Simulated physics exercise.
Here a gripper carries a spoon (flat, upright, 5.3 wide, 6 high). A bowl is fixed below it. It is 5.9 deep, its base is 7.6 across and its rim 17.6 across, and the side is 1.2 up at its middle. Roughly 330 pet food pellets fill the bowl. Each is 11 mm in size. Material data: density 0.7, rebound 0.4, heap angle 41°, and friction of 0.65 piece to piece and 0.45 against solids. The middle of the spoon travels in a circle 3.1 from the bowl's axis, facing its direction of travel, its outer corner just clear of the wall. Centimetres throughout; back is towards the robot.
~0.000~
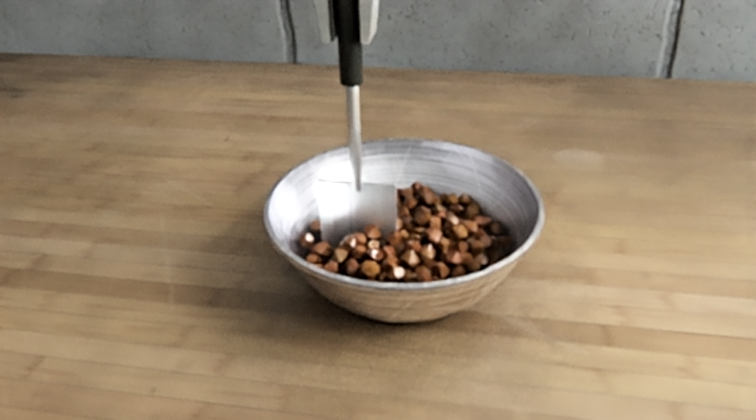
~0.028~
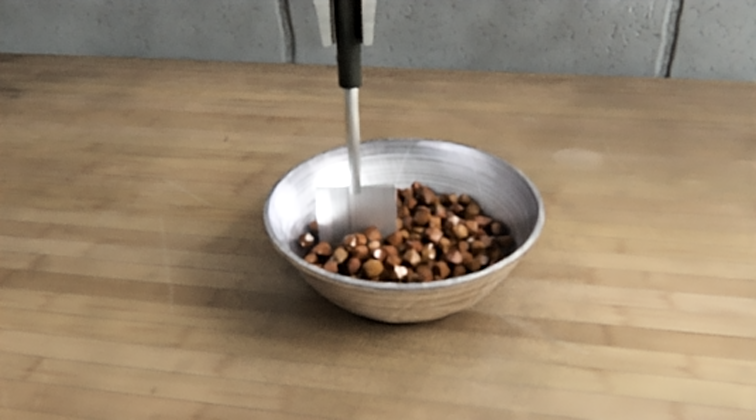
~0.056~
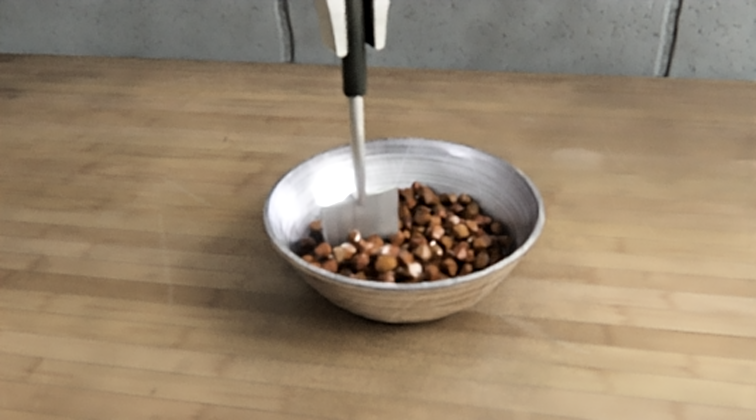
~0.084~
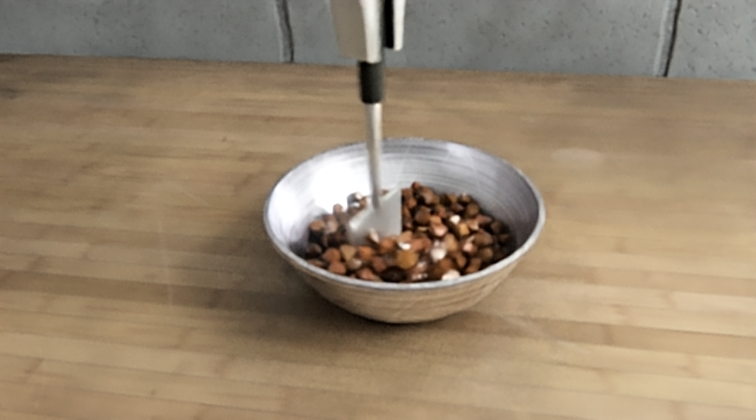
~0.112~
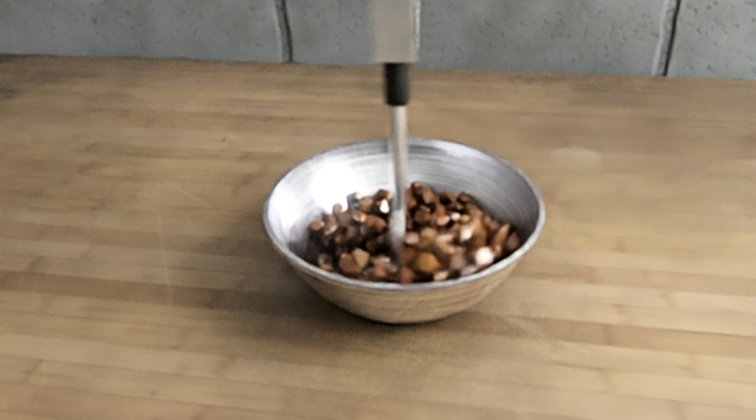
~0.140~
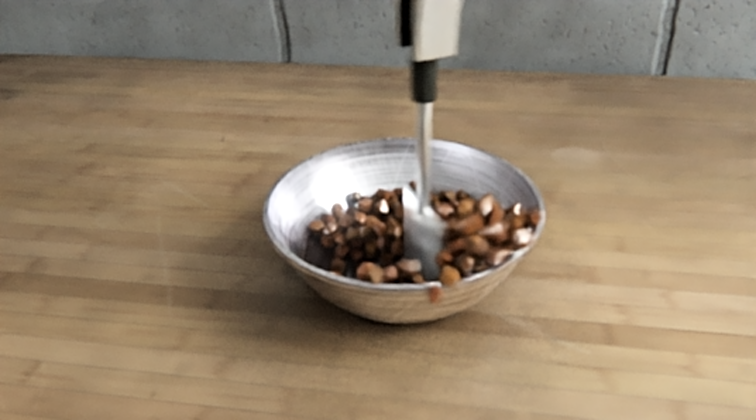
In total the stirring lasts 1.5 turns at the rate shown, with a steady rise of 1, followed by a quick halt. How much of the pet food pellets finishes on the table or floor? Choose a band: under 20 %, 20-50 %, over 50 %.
Band: 20-50 %.
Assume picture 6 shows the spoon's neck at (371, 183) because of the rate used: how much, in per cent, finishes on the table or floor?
About 10 %.
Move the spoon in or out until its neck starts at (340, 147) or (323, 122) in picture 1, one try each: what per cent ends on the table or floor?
45 and 0 per cent.
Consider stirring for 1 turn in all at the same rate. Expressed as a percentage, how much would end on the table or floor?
I'd expect some 35 per cent.
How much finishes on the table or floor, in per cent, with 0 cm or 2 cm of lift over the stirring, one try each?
First try about 45 per cent, second about 40 per cent.
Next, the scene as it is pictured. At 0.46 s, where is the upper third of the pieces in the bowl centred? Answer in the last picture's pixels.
Somewhere around (372, 271), I think.
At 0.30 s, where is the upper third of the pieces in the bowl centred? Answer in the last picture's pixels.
Near (376, 162).
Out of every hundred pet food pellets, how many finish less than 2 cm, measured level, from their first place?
I'd say something near 0 percent.
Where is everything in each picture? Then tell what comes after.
The spoon neck at (356, 162), 0° round; upper third of the load around (414, 235), from x 305 to 505, top at y 190; 330 in the bowl, in the first frame.
The spoon neck at (355, 166), 10° round; upper third of the load around (411, 240), from x 305 to 505, top at y 190, in the second frame.
The spoon neck at (359, 175), 36° round; upper third of the load around (406, 250), from x 310 to 505, top at y 190, in the third frame.
The spoon neck at (375, 184), 64° round; upper third of the load around (411, 255), from x 315 to 505, top at y 190, in the fourth frame.
The spoon neck at (398, 187), 93° round; upper third of the load around (439, 252), from x 320 to 510, top at y 190, in the fifth frame.
The spoon neck at (423, 184), 121° round; upper third of the load around (470, 238), from x 320 to 530, top at y 190; 325 in the bowl, 5 in flight or on the tool, in the sixth frame.
After 0.30 s, 280° round, highest piece 10 above the table; 270 in the bowl, 17 on the table or floor, 43 in flight or on the tool.
After 0.46 s, 80° round, highest piece 8 above the table; 223 in the bowl, 80 on the table or floor, 27 in flight or on the tool.
After 0.74 s, 180° round, highest piece 6 above the table; 215 in the bowl, 115 on the table or floor.
After 1.44 s, 180° round, highest piece 6 above the table; 215 in the bowl, 115 on the table or floor.
In the end, 215 in the bowl, 115 on the table or floor. That is 35 % on the table or floor.
